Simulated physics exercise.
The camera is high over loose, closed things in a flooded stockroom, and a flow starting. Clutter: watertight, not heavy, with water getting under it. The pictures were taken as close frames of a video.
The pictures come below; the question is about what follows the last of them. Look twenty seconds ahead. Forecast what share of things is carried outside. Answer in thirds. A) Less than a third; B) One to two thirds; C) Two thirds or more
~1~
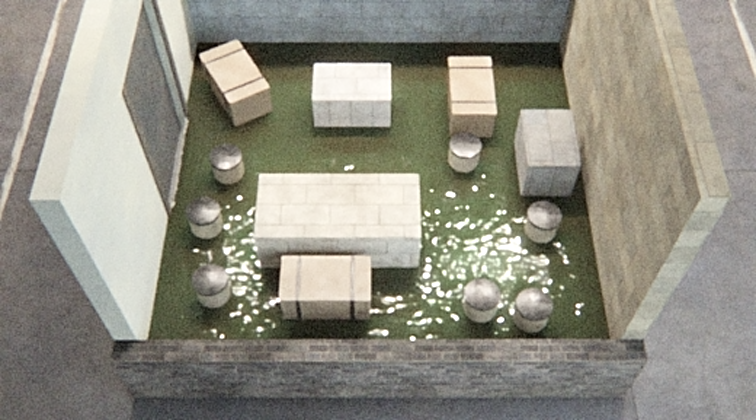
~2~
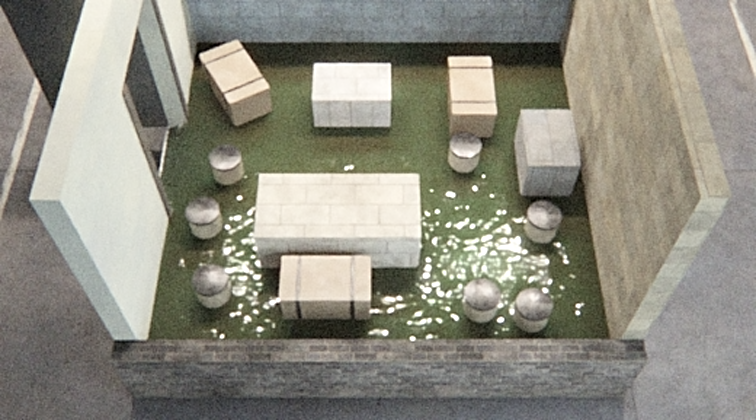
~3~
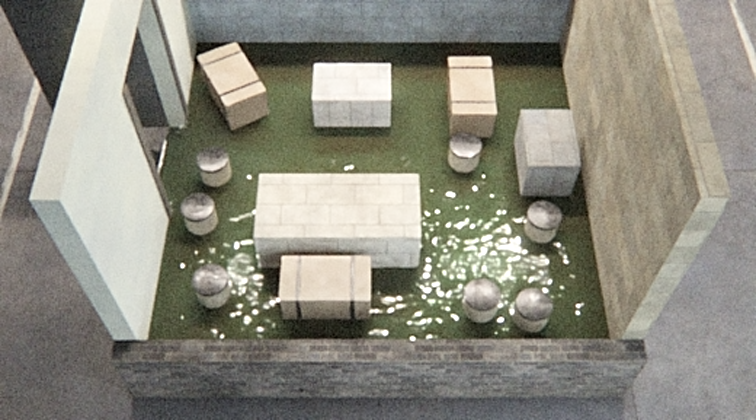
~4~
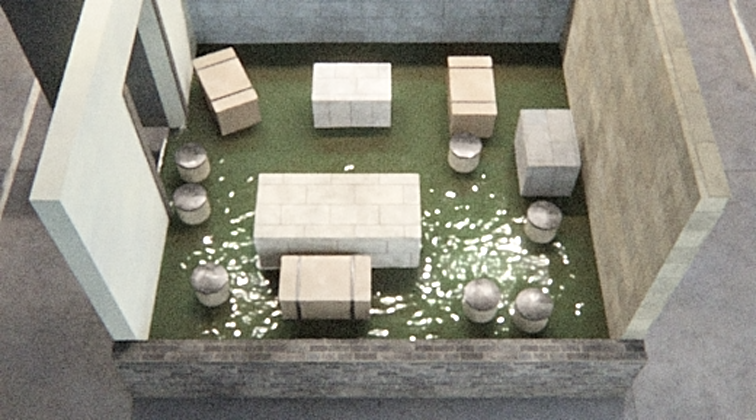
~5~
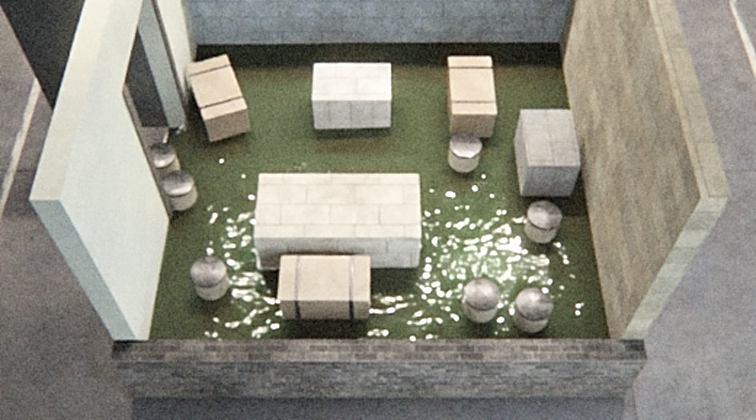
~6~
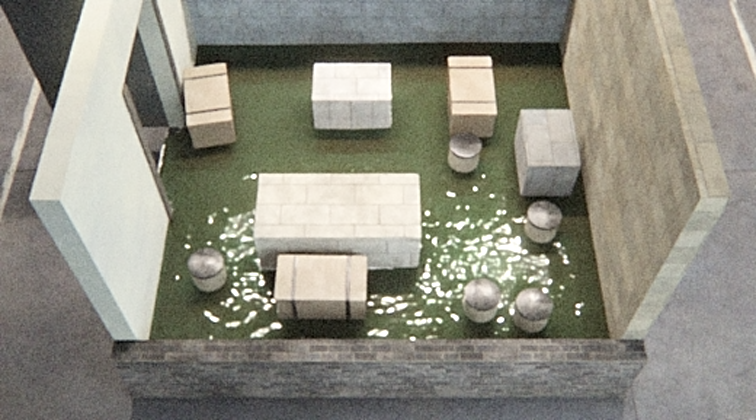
One to two thirds (B).
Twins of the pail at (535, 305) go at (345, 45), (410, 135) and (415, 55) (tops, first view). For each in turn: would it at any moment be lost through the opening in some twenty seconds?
In order: Leaves the room, leaves the room, leaves the room.
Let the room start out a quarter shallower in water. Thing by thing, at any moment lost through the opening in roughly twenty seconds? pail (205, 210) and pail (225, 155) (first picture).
As listed: Yes, yes.
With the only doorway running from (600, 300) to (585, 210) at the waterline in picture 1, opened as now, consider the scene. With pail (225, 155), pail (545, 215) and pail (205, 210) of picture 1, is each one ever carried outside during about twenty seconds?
Taking them in turn, the first is held back, the second is flushed away and the third is held back.
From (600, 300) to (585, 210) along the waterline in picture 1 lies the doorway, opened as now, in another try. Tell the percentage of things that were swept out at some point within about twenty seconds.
Roughly 60 in a hundred.
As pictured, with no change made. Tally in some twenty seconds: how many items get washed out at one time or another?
Count: 6.
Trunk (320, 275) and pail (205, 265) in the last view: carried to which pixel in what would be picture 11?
They end up at about pixels (270, 274) and (190, 215).
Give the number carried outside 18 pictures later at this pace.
The count is 2.
A moment on, 2 of 10 are out; 8 afloat.
Next, 2 of 10 are out; 7 afloat.
Later, 5 of 10 are out; 5 afloat.
In the end, 6 of 10 are out; 4 afloat.
